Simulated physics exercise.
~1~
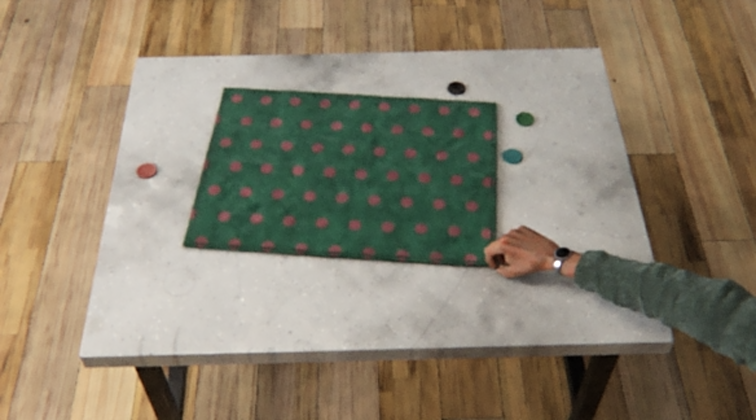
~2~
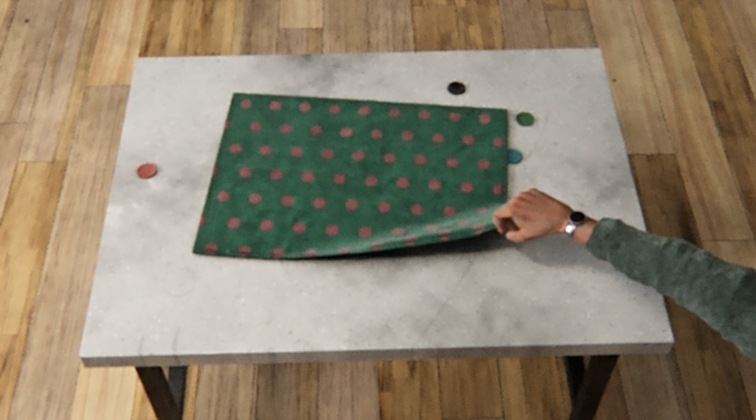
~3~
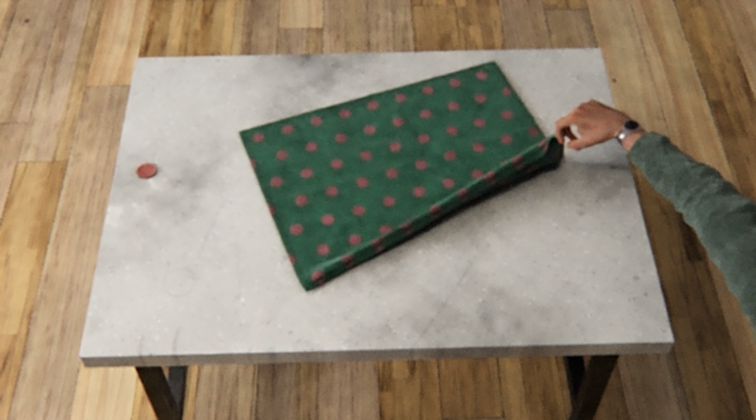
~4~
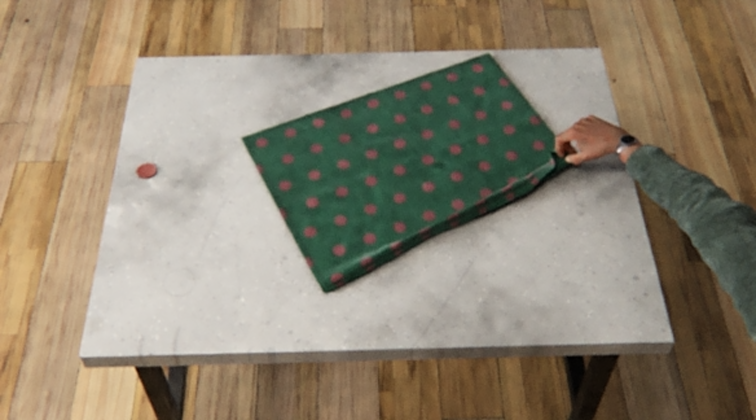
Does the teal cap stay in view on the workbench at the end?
No, the teal cap ends up hidden under the napkin, as do the black token and the green cap. Only the red token on the left stays uncovered.
